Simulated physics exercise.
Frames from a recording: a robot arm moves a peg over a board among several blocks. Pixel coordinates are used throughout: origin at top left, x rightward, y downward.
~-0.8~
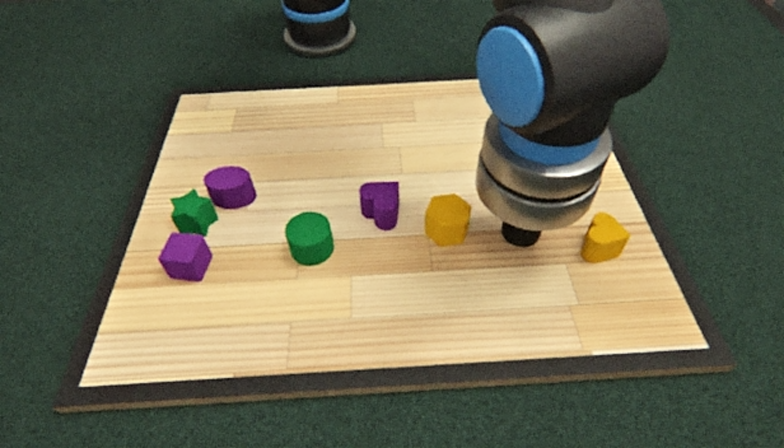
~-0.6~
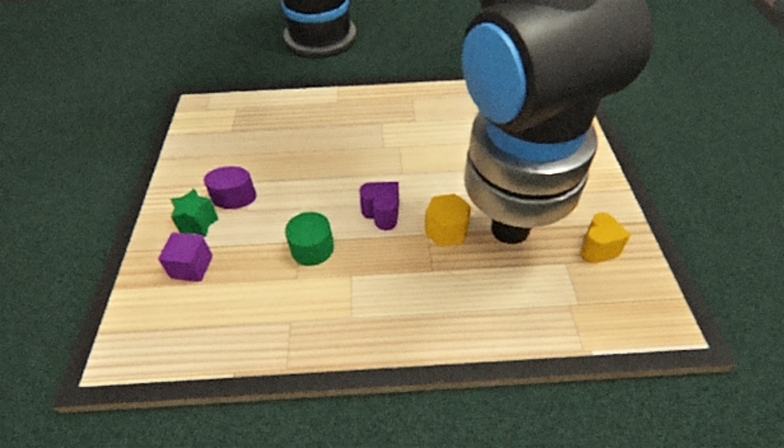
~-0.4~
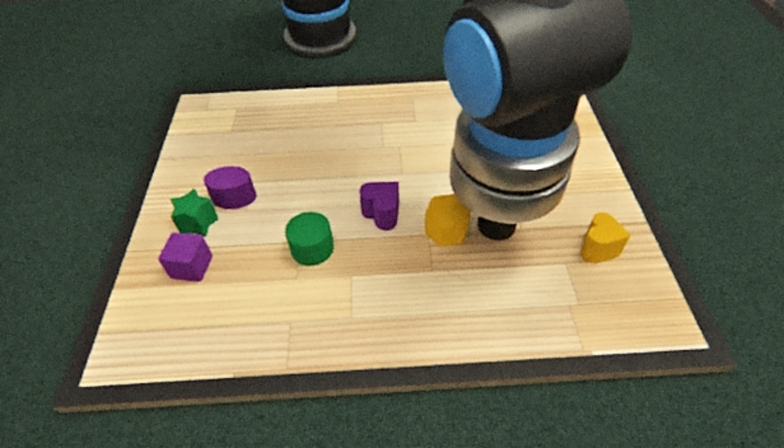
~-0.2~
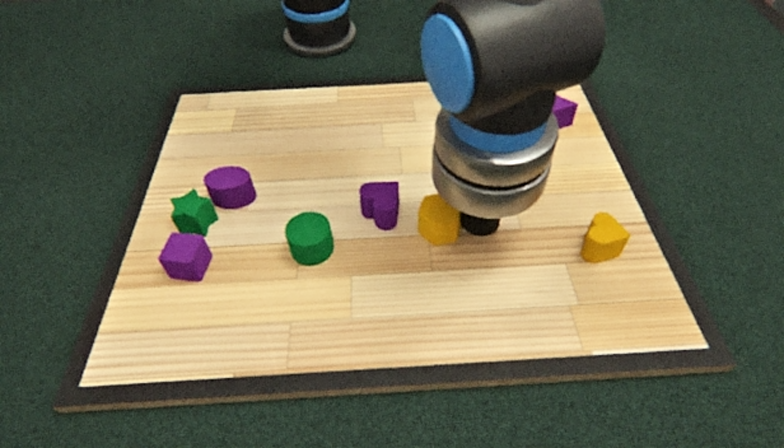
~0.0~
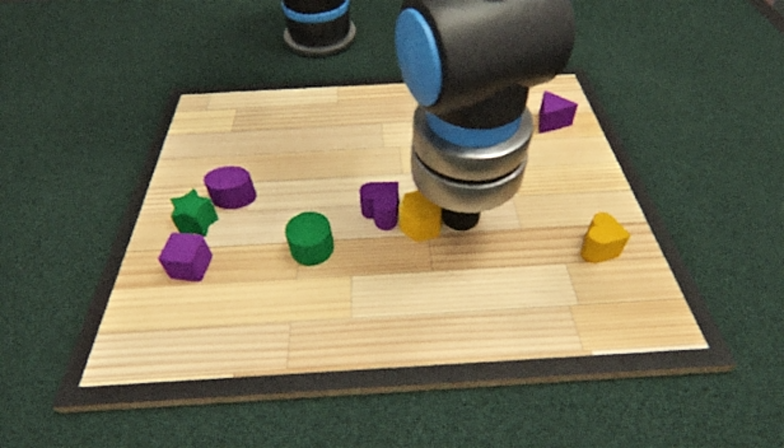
A robot arm moved its black peg left across a wooden board of purple, green and yellow blocks, reached the yellow six-sided block, and pushed it left up close to the purple heart.
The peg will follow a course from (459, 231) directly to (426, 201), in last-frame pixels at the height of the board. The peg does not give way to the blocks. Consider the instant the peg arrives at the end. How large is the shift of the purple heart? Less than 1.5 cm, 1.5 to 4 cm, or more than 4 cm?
Travel: 1.5-4 cm.
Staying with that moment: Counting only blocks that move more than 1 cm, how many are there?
Two blocks.
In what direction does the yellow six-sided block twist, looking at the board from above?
Prediction: Counterclockwise.
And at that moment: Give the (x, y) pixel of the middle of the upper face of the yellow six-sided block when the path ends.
Close to (393, 194).
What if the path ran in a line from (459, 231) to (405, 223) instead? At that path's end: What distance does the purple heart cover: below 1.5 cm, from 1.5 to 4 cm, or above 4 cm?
Over 4 cm.
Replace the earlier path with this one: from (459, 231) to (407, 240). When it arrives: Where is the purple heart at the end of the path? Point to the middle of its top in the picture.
Just about (349, 184).
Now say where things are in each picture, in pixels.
Peg tip (520, 233); block tops, purple heart (381, 193); yellow six-sided block (449, 209), in the first frame.
Peg (510, 231); blocks unchanged, in the second frame.
Peg (496, 227); blocks unchanged, in the third frame.
Peg (480, 223); yellow six-sided block (441, 208), in the fourth frame.
Peg (461, 218); purple heart (381, 193); yellow six-sided block (422, 204), in the fifth frame.
On the path given first. Halfway along, peg (442, 203); purple heart (365, 192); yellow six-sided block (403, 197), turned 25° anticlockwise.
At the end, peg (426, 188); purple heart (354, 193); yellow six-sided block (393, 194), turned 45° anticlockwise.
